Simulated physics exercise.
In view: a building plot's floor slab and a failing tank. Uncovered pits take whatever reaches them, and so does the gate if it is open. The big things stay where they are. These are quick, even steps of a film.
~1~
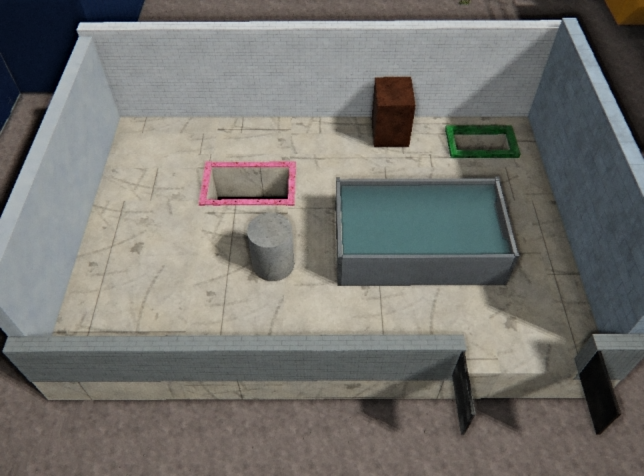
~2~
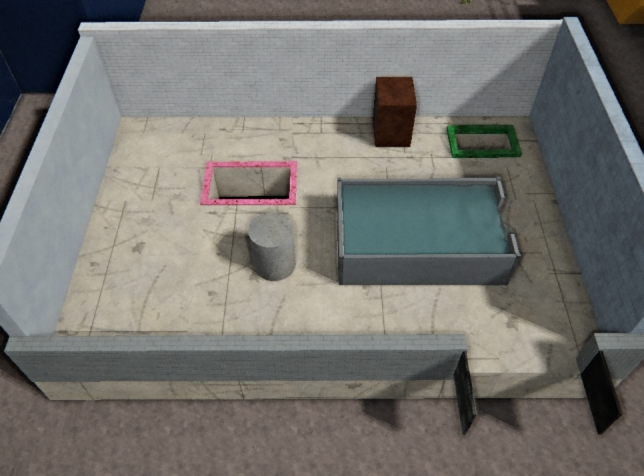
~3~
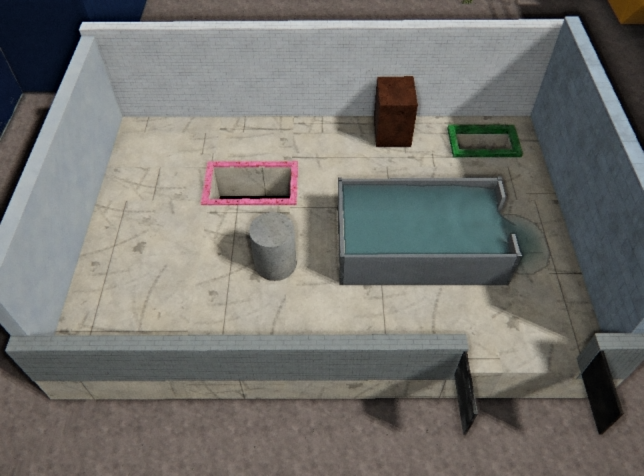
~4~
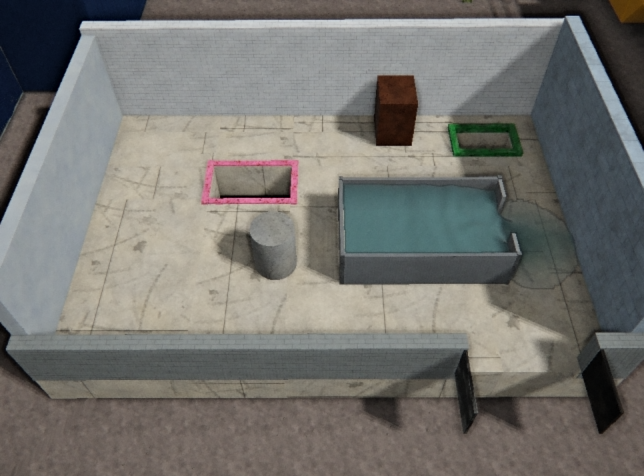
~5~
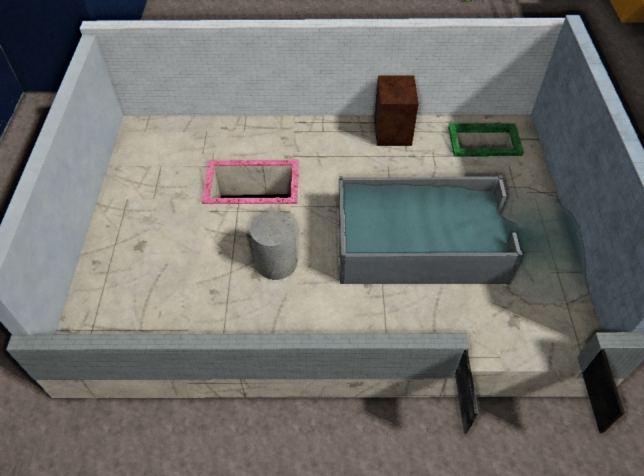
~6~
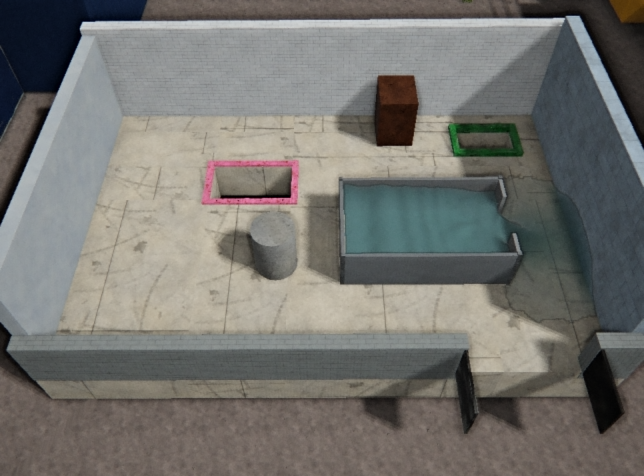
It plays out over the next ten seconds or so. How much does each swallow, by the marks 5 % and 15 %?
One by one: The gate takes more than 15 %; the green pit takes from 5 to 15 %; the pink pit takes less than 5 %.
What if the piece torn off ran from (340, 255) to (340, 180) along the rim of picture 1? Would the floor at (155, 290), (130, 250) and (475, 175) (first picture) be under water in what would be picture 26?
In that order: Covered, wet, free of water.
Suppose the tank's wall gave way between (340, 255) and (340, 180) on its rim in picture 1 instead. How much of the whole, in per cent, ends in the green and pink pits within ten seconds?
Parts in a hundred: Green 0, pink 25.
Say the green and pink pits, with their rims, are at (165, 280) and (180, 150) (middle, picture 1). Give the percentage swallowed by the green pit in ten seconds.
Roughly, in per cent: Green 0.
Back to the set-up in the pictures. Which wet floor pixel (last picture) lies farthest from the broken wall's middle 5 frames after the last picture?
Around (526, 124).
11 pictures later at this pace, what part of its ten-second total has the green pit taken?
About 15 per cent.
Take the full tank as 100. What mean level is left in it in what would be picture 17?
Some 62 per cent.
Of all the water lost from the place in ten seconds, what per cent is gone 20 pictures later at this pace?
Near 40 in a hundred.
A moment on, water covers 10 % of the floor; the gate 0 %, the green pit 0 %, the pink pit 0 %.
Next, water covers 15 % of the floor; the gate 2 %, the green pit 1 %, the pink pit 0 %.
Then, water covers 30 % of the floor; the gate 8 %, the green pit 4 %, the pink pit 0 %.
Later, water covers 50 % of the floor; the gate 16 %, the green pit 7 %, the pink pit 0 %.
In the end, water covers 80 % of the floor; the gate 23 %, the green pit 8 %, the pink pit 1 %.
